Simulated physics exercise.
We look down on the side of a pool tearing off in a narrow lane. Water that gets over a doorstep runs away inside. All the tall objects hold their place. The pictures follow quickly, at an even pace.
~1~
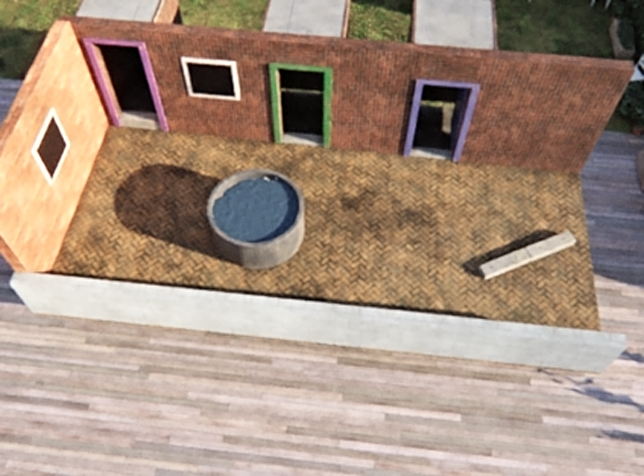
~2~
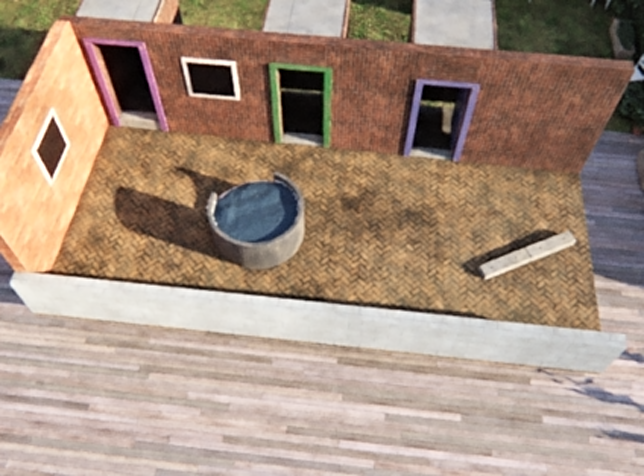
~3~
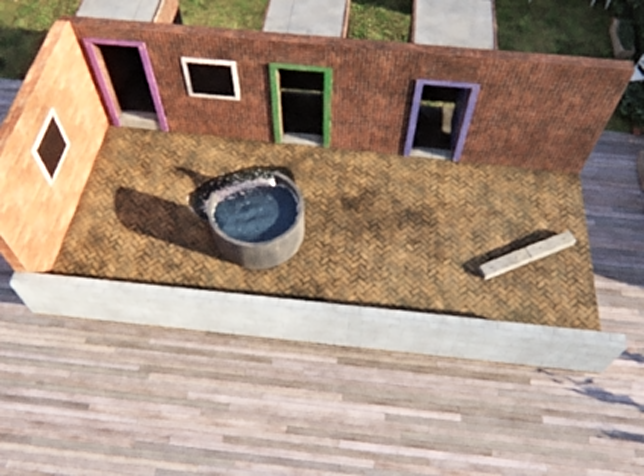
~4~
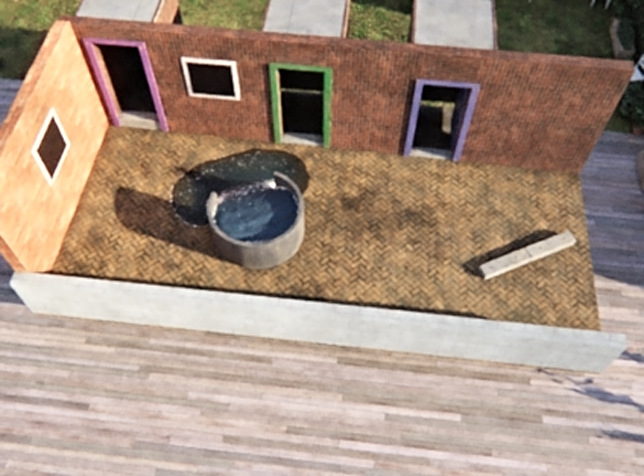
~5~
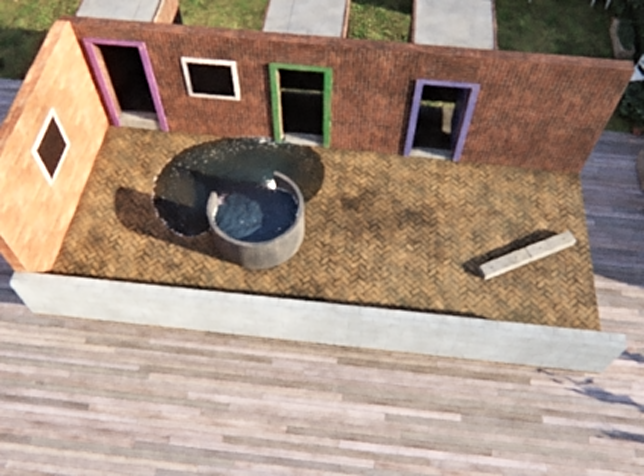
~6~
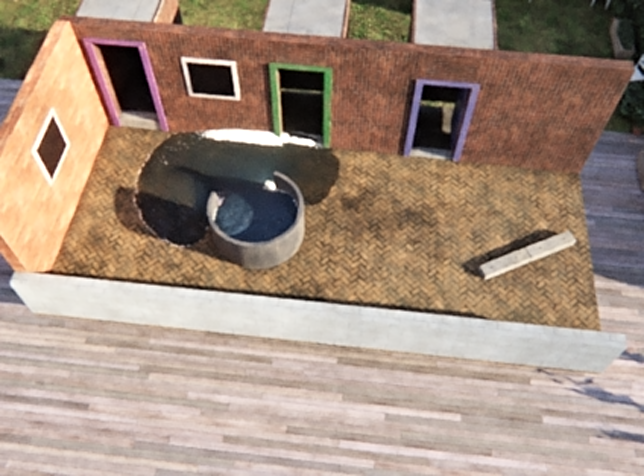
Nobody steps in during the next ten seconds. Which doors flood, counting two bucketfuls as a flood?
In the end: The green door takes more than that; the blue door stays under that; the purple door stays under that.
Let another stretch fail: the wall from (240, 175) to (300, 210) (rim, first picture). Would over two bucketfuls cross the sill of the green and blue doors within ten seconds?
Then: The green door is over, the blue door is over.
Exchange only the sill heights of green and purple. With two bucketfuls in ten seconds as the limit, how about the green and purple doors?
One by one: Green lets less in, purple passes that mark.
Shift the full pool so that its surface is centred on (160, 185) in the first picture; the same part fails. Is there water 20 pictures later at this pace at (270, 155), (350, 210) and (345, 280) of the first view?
As listed: Wet, under water, free of water.
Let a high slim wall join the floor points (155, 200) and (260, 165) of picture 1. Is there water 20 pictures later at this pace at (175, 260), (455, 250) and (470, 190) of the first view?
In turn: Wet, no water, awash.
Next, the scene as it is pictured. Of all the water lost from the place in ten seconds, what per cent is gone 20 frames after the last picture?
Roughly 25 per cent.
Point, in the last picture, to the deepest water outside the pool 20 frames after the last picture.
At about (43, 291).
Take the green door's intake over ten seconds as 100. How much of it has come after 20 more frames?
Near 95 in a hundred.
A moment on, water covers 20 % of the floor; the green door over two buckets in, the blue door not reached, the purple door wet at the sill, nothing in.
Next, water covers 25 % of the floor; the green door over two buckets in, the blue door wet at the sill, nothing in, the purple door wet at the sill, nothing in.
Then, water covers 50 % of the floor; the green door over two buckets in, the blue door wet at the sill, nothing in, the purple door under two buckets in.
Later, water covers 75 % of the floor; the green door over two buckets in, the blue door wet at the sill, nothing in, the purple door under two buckets in.
In the end, water covers 85 % of the floor; the green door over two buckets in, the blue door wet at the sill, nothing in, the purple door under two buckets in.
